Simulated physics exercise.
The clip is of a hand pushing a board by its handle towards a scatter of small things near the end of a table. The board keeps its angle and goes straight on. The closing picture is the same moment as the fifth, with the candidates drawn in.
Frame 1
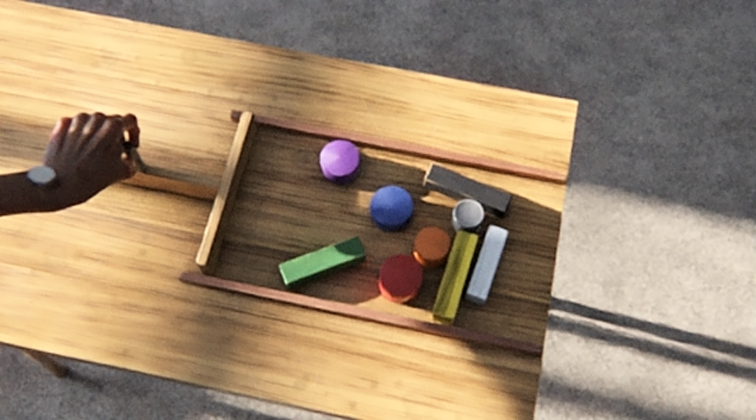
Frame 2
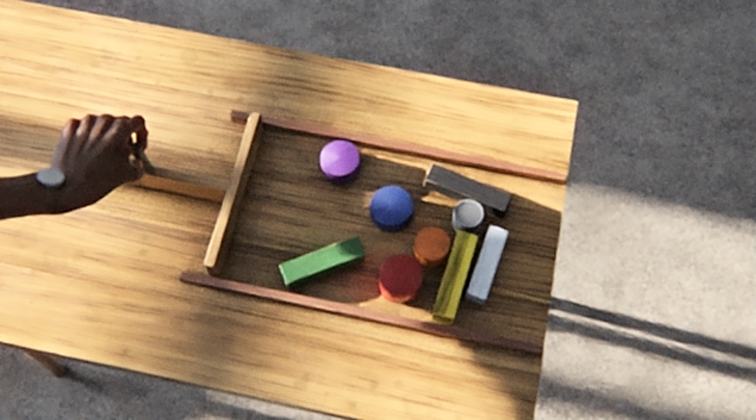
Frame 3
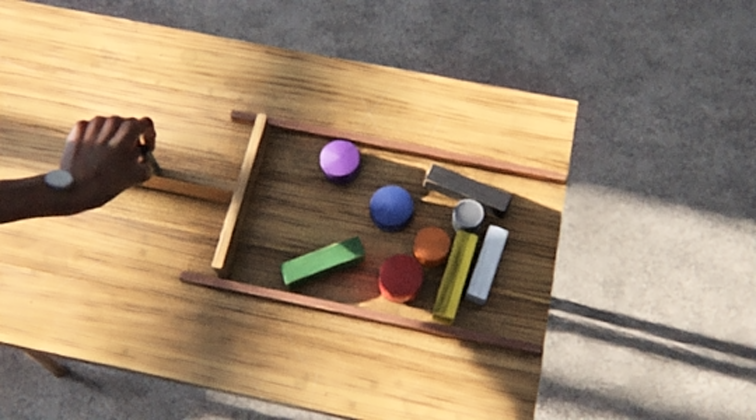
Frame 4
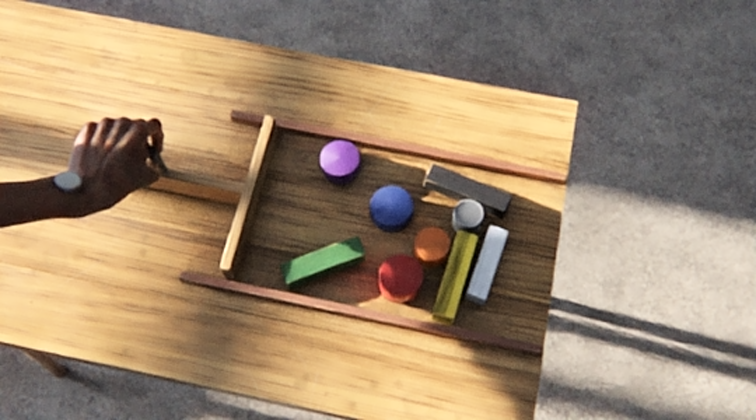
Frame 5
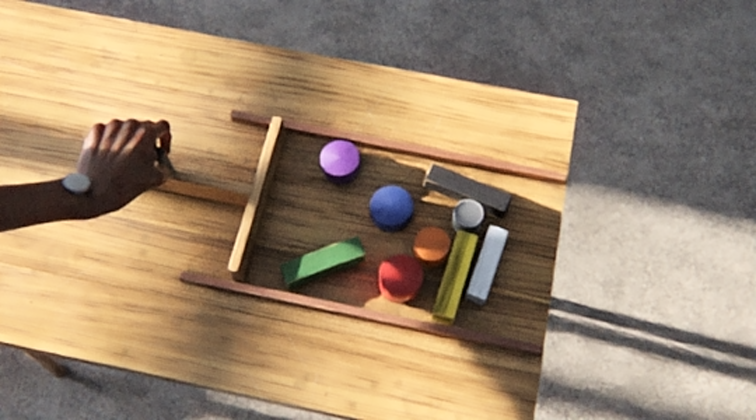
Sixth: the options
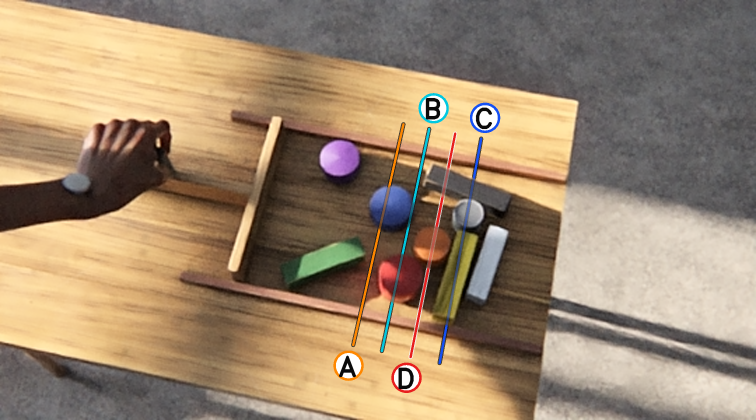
A hand sliding a wooden board by its handle slowly rightward across a table towards scattered coloured discs and blocks.
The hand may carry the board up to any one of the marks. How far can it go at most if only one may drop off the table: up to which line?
Line C.
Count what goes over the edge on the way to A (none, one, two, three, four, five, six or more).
By then, none.
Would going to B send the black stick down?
No.
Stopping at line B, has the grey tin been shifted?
By then, no.
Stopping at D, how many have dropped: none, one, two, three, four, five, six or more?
By then, none.
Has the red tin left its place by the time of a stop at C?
By then, yes.
On the marked copy, A at (380, 229); B at (407, 234); C at (462, 245); D at (434, 239).
Following C. Soon after the start, board (329, 205); purple tin (367, 168); green bar (357, 263).
Later, board (403, 220); white stick (493, 266); black stick (499, 198).
In the end, board (460, 231); white stick (549, 276); black stick (554, 212); none fallen.
As for the rest, A is within the limit but short; B is within the limit but short; D is within the limit but short.
